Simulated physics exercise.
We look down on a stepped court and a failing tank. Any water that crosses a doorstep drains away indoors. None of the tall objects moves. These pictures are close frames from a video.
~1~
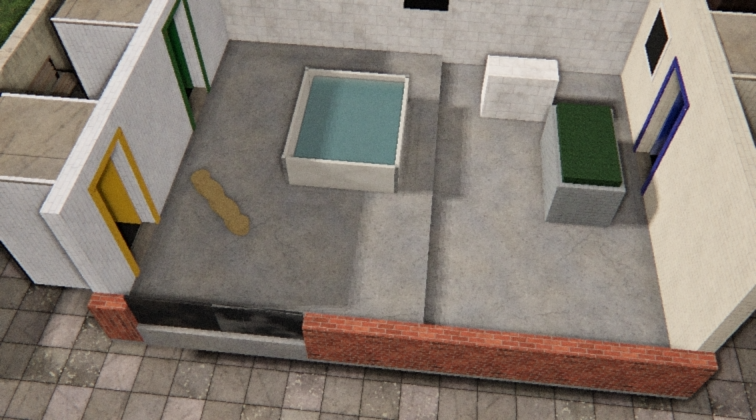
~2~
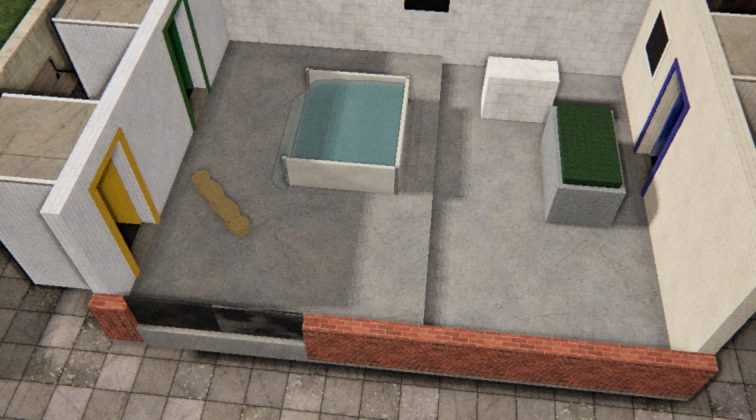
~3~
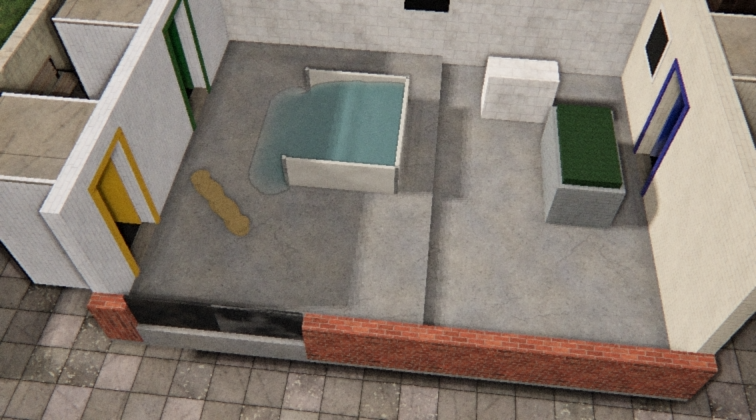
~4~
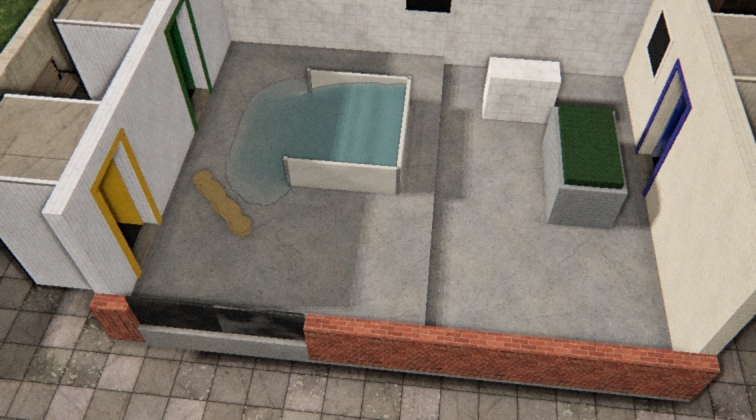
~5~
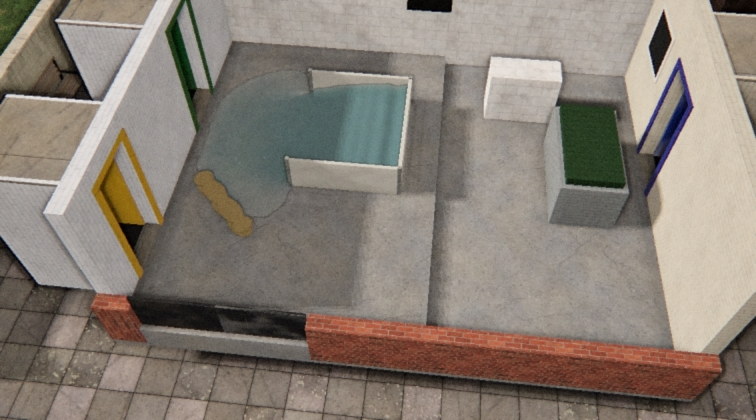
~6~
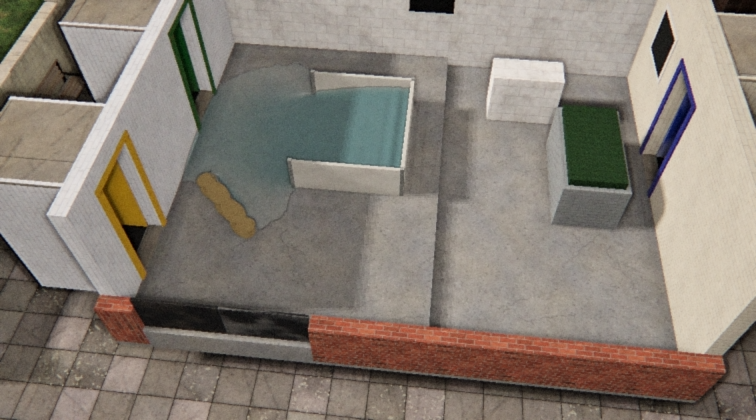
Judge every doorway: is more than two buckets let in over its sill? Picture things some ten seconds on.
At the end, the yellow door counts as not over. The green door counts as over. The blue door counts as not over.
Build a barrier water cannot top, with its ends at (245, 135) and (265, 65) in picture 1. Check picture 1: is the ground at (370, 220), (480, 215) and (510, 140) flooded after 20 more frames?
Soaked, untouched, untouched.
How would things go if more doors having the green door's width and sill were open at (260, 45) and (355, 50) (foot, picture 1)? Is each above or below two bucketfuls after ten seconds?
Well, the first one overshoots and the other one doesn't reach it.
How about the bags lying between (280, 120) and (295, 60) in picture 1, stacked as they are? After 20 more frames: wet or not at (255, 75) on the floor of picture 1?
That spot ends up swamped.
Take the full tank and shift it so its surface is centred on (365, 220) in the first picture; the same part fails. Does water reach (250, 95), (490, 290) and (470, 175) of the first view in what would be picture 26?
Soaked, bone-dry, bone-dry.
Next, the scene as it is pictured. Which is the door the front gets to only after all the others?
The blue-painted one.
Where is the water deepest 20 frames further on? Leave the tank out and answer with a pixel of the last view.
Roughly at pixel (234, 47).
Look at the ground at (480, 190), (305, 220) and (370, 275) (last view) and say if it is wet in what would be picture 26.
Taking them as listed, they are spared, waterlogged and waterlogged.
A moment on, water covers 15 % of the floor; the yellow door not reached, the green door over two buckets in, the blue door not reached.
Next, water covers 25 % of the floor; the yellow door wet at the sill, nothing in, the green door far over two buckets in, the blue door not reached.
Then, water covers 40 % of the floor; the yellow door wet at the sill, nothing in, the green door far over two buckets in, the blue door not reached.
Later, water covers 70 % of the floor; the yellow door under two buckets in, the green door far over two buckets in, the blue door not reached.
In the end, water covers 95 % of the floor; the yellow door under two buckets in, the green door far over two buckets in, the blue door wet at the sill, nothing in.
